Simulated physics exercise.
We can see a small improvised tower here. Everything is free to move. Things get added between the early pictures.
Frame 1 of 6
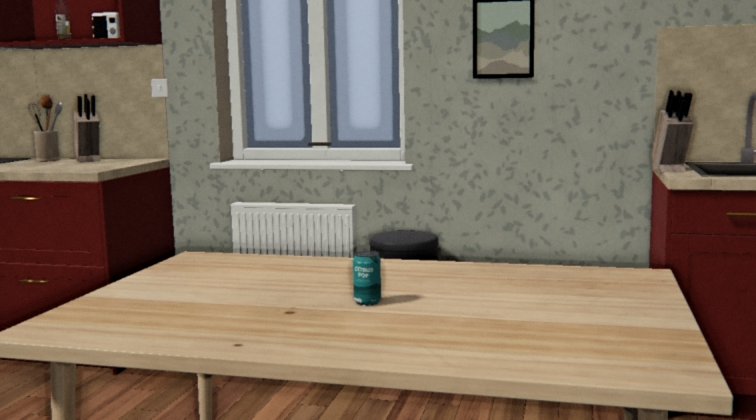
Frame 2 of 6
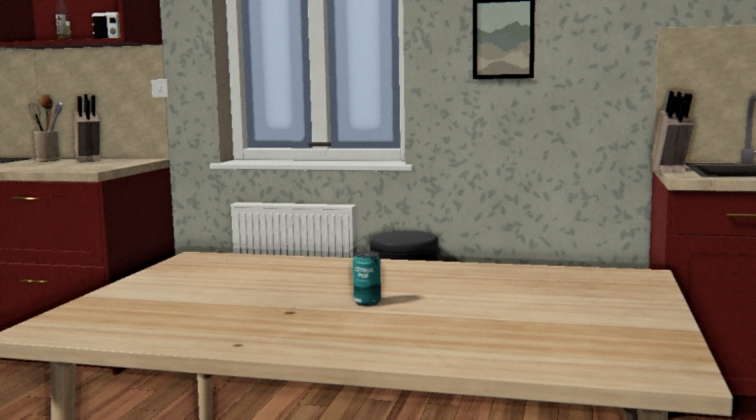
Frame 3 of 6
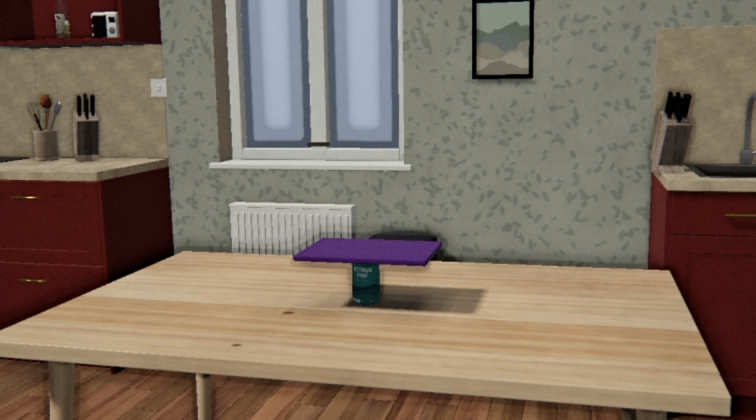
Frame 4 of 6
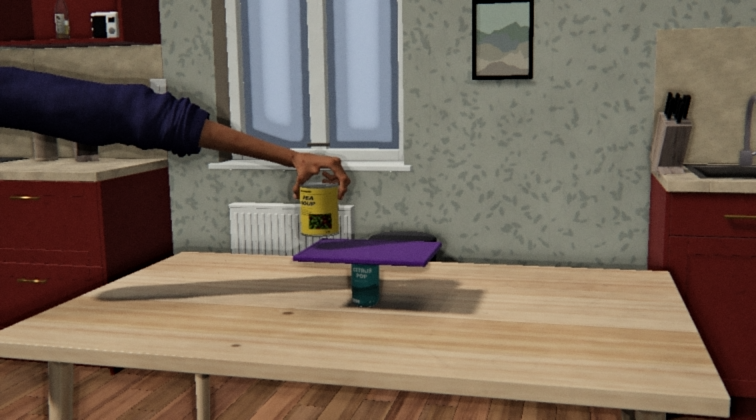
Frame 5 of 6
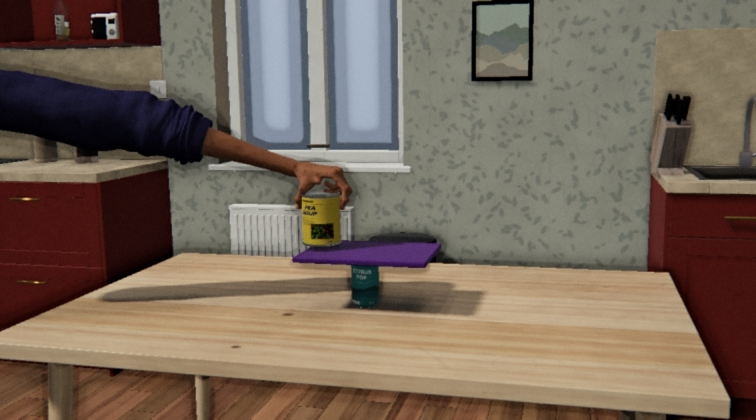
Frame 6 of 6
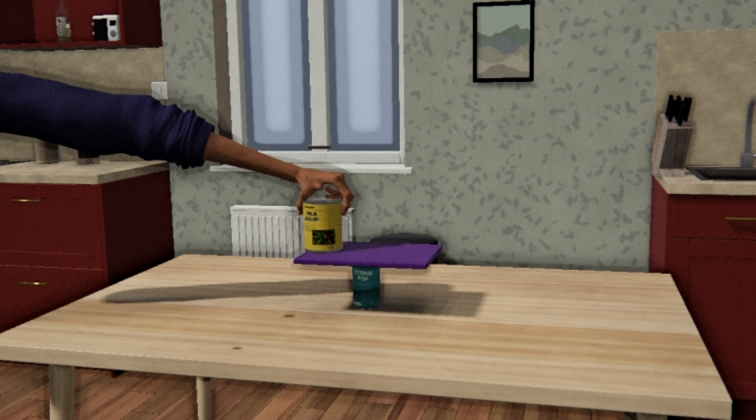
An arm in a dark blue sleeve lowered a yellow tin onto the left side of a purple board, which had appeared on top of a turquoise can on the wooden table, and kept holding it.
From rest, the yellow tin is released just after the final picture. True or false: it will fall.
True.
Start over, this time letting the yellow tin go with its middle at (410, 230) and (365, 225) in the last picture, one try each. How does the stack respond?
In the first try it breaks down, then in the second try it remains standing.
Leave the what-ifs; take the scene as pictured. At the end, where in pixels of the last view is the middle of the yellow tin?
End spot: Near (264, 281).
Then, 0.30 s later than the last frame, yellow tin now fallen; purple lid tilted by 29°.
Then, 0.40 s later than the last frame, purple lid tilted by 59°.
Then, 0.60 s later than the last frame, purple lid tilted by 55°.
Then, 0.90 s later than the last frame, purple lid now fallen.
When it is over, fallen, yellow tin and purple lid; turquoise can as before. End places, in pixels of the last picture, yellow tin near (264, 281). The stack loses its balance.
